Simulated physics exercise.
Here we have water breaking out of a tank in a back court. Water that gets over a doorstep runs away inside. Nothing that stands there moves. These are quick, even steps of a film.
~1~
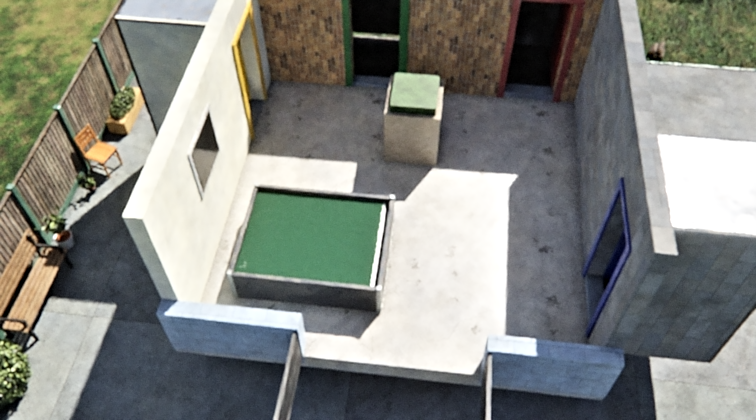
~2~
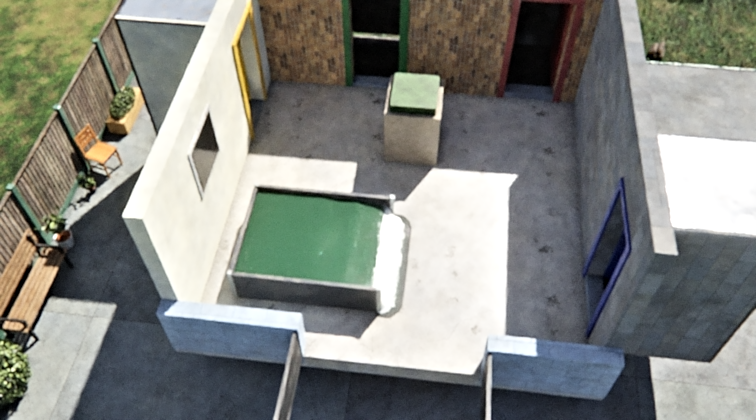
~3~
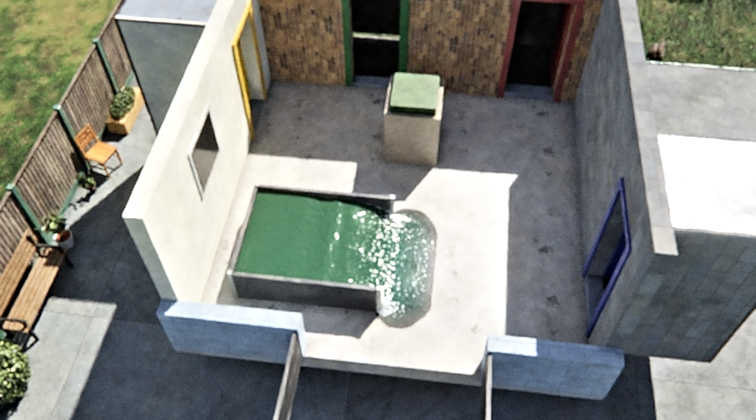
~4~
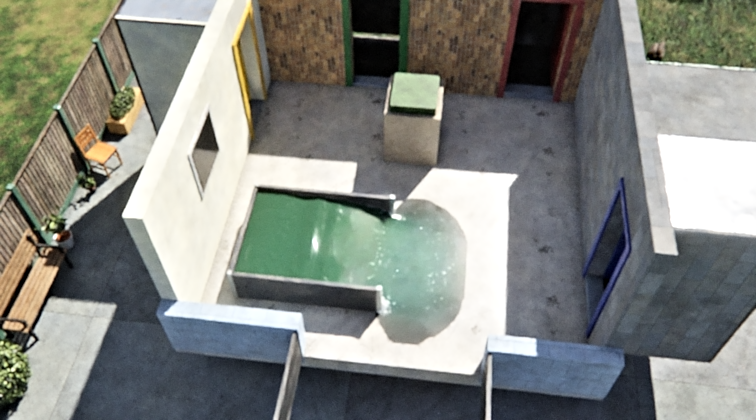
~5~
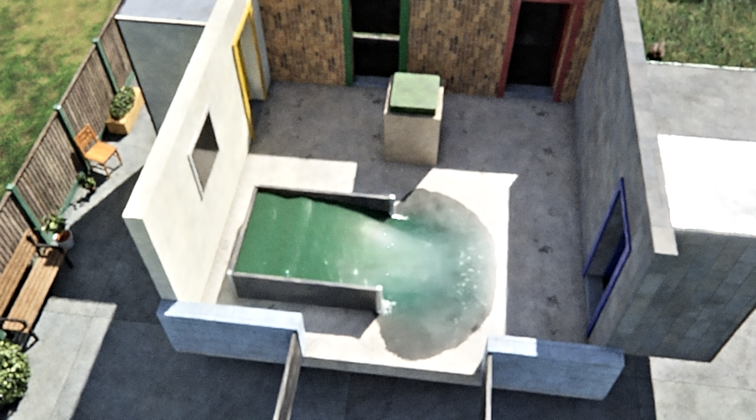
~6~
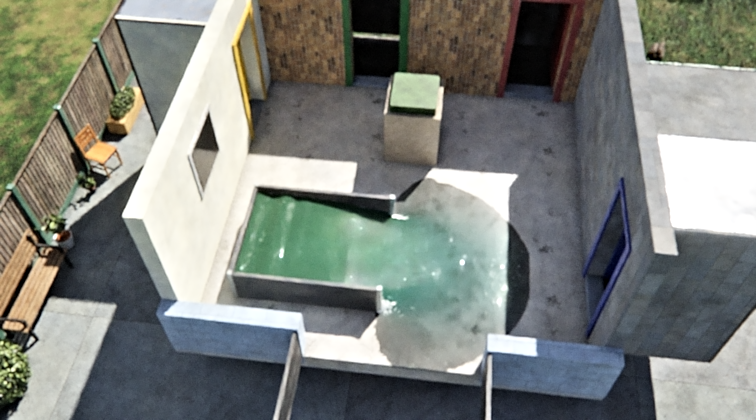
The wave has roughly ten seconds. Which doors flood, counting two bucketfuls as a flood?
One by one: The red door admits no more than that; the yellow door lets in a lot; the blue door lets in a lot; the green door admits no more than that.
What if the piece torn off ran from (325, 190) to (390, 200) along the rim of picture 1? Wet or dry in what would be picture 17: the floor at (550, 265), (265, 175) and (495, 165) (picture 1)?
One after the other: Free of water, free of water, under water.
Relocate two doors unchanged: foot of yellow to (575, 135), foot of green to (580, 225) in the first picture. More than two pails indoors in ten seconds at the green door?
One by one: Green lets more in.
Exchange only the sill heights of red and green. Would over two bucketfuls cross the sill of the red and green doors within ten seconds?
One by one: Red door goes over; green door lets less in.
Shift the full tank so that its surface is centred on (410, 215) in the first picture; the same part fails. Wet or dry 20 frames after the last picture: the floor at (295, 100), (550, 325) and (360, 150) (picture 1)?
In that order: Free of water, covered, dry.
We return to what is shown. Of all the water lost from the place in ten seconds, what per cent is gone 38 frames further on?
Near 60 in a hundred.
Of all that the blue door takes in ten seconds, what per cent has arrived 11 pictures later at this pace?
Some 35 per cent.
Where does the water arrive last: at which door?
That is the yellow-painted one.
A moment on, water covers 35 % of the floor; the red door not reached, the yellow door not reached, the blue door under two buckets in, the green door not reached.
Next, water covers 40 % of the floor; the red door not reached, the yellow door not reached, the blue door over two buckets in, the green door not reached.
Then, water covers 45 % of the floor; the red door wet at the sill, nothing in, the yellow door not reached, the blue door far over two buckets in, the green door not reached.
Later, water covers 65 % of the floor; the red door under two buckets in, the yellow door not reached, the blue door far over two buckets in, the green door wet at the sill, nothing in.
In the end, water covers 90 % of the floor; the red door under two buckets in, the yellow door over two buckets in, the blue door far over two buckets in, the green door wet at the sill, nothing in.
